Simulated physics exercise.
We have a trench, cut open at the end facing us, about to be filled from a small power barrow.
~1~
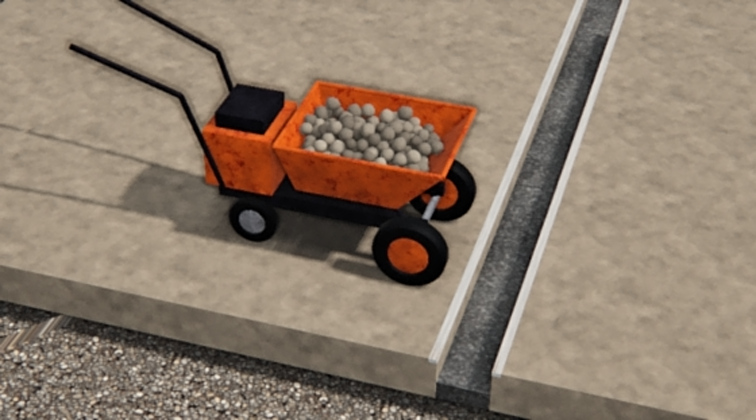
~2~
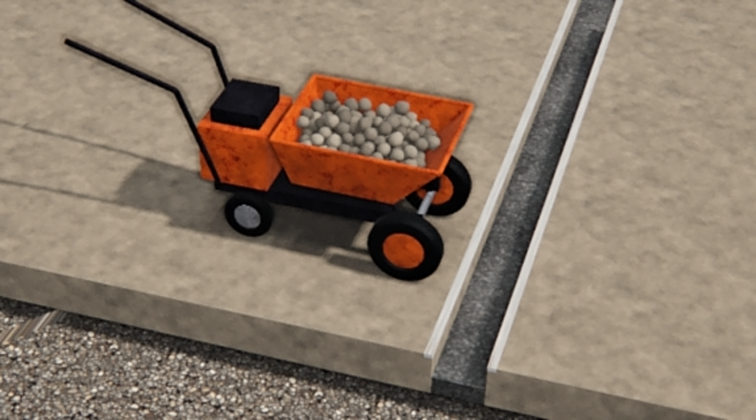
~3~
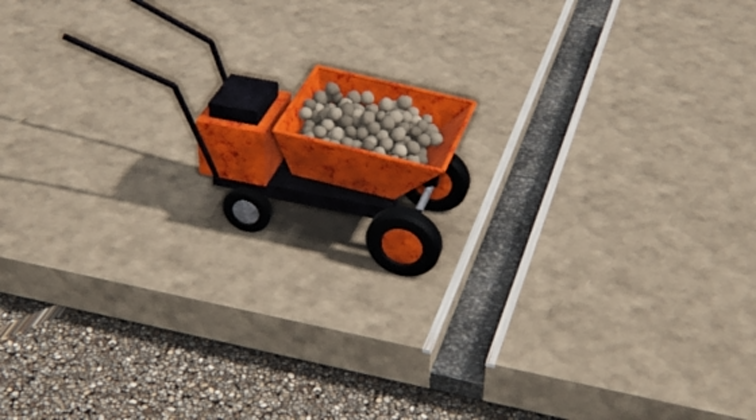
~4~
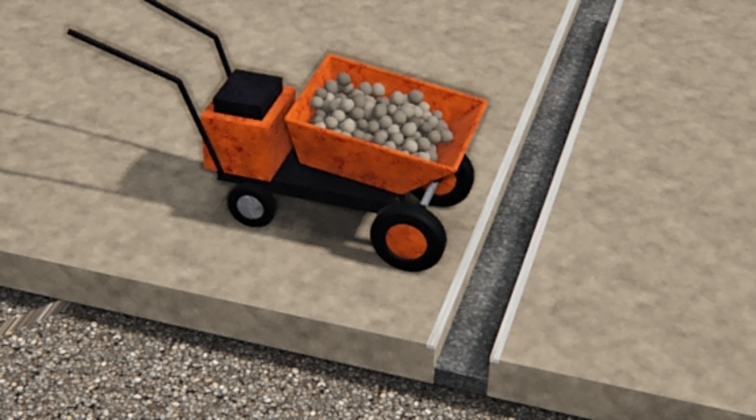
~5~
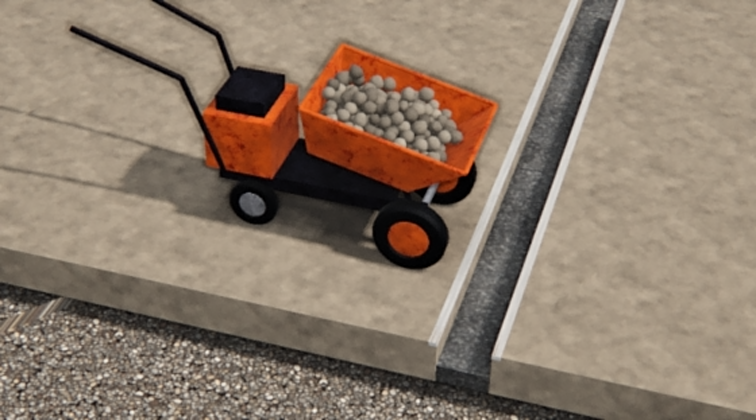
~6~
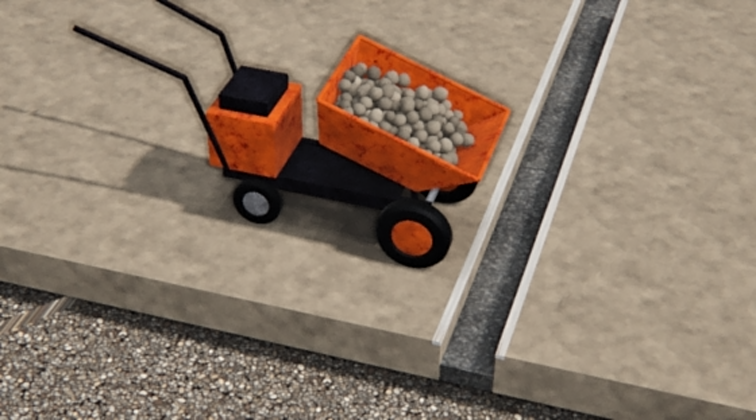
An orange power barrow loaded with rounded pebbles stood beside a narrow trench, its skip level at first, then gradually tilting forward toward the trench as its back end rose, the pebbles still inside.
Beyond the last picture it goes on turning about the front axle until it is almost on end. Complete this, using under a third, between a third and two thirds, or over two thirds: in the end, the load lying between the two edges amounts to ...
The load between the two edges amounts to under a third of it.
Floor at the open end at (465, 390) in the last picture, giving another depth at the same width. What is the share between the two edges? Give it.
I'd guess about 10 %.
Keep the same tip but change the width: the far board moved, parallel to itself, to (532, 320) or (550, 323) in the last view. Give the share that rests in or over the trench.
Roughly 40 % first, 70 % second.
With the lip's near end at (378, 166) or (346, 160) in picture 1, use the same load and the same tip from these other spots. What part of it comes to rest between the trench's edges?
From the first spot you get 70 percent, and from the second 60 percent.
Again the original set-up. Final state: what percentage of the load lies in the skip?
Some 10 in a hundred.
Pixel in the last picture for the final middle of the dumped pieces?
Near pixel (578, 256).
Soon, skip tipped steeply; all in the skip.
A while on, skip tipped right over; about two thirds in the skip; about a third beyond it; a small part falling.
Towards the end, skip tipped right over; a small part in the skip; a small part in or heaped over the trench; most beyond it.
Finally, skip tipped right over; a small part in the skip; a small part in or heaped over the trench; most beyond it.
